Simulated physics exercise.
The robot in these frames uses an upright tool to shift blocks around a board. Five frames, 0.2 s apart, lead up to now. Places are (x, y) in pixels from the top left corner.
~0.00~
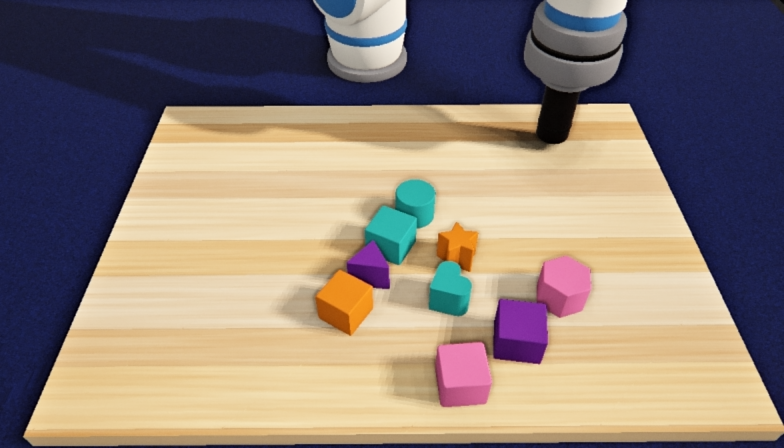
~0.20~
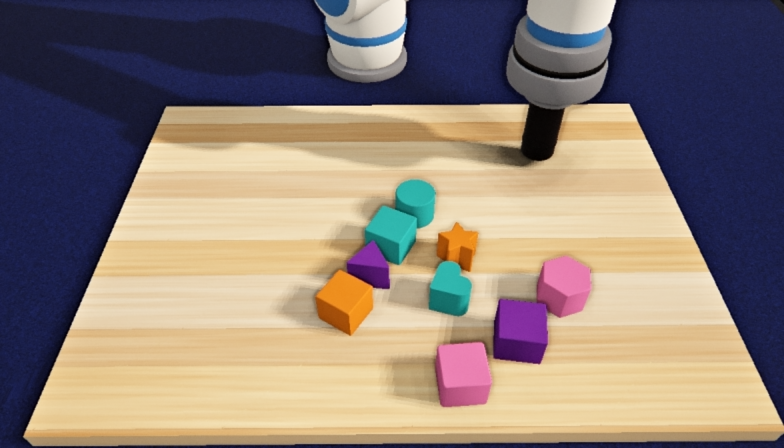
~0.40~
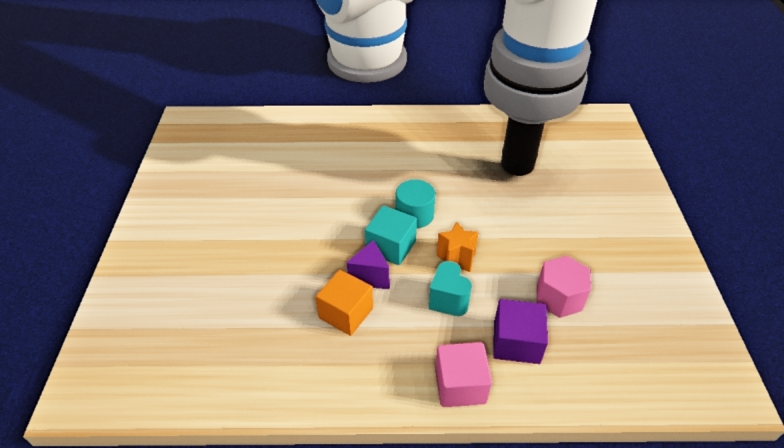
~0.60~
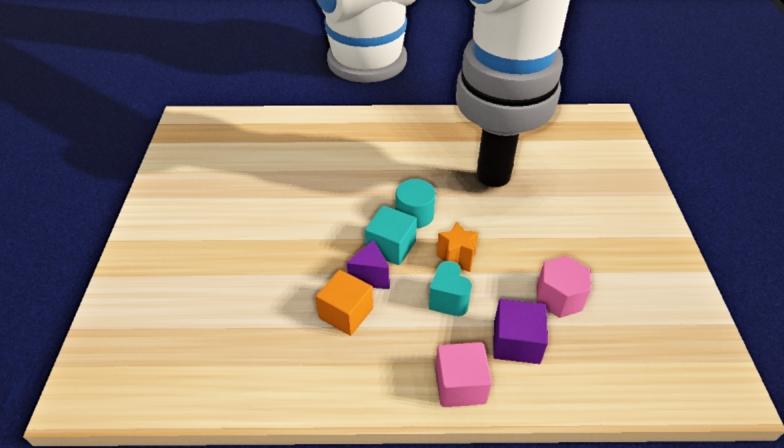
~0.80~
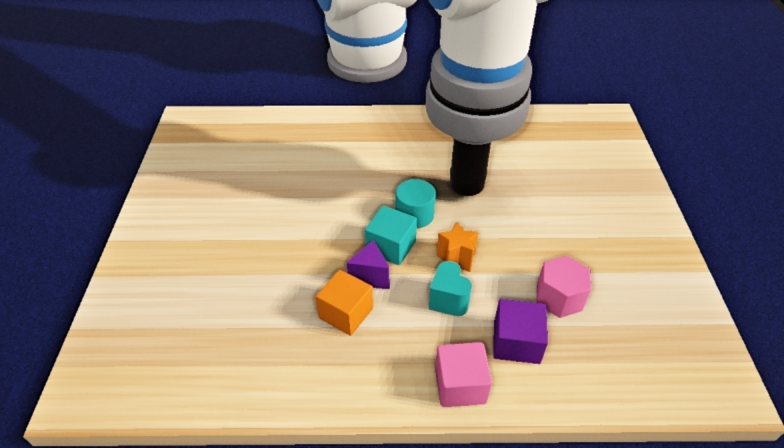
A robot arm moves its black tool left and nearer across the board, touching no blocks.
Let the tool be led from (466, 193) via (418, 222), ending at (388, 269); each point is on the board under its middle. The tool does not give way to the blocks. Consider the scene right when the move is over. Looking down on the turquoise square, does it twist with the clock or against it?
Its spin: Clockwise.
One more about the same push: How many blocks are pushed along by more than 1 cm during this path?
That push would leave three or more blocks displaced by more than about 1 cm.
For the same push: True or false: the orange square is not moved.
Verdict: False.
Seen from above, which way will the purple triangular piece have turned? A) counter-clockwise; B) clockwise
(A)
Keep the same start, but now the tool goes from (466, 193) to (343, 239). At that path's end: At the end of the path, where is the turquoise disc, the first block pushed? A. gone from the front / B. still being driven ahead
The answer is B.
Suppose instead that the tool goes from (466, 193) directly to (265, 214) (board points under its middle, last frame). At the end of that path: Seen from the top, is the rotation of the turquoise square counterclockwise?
Yes, that is what happens.
What follows on the original path. One third of the way, tool at (433, 203); turquoise square at (387, 226), turned 15° anticlockwise; turquoise disc at (398, 198).
Two thirds of the way, tool at (407, 229); purple triangular piece at (365, 269); turquoise square at (372, 236); turquoise disc at (372, 201).
At the end, tool at (388, 261); orange square at (325, 313), turned 40° anticlockwise; purple triangular piece at (328, 284), turned 20° anticlockwise; turquoise square at (346, 250), turned 45° clockwise; turquoise disc at (372, 201).
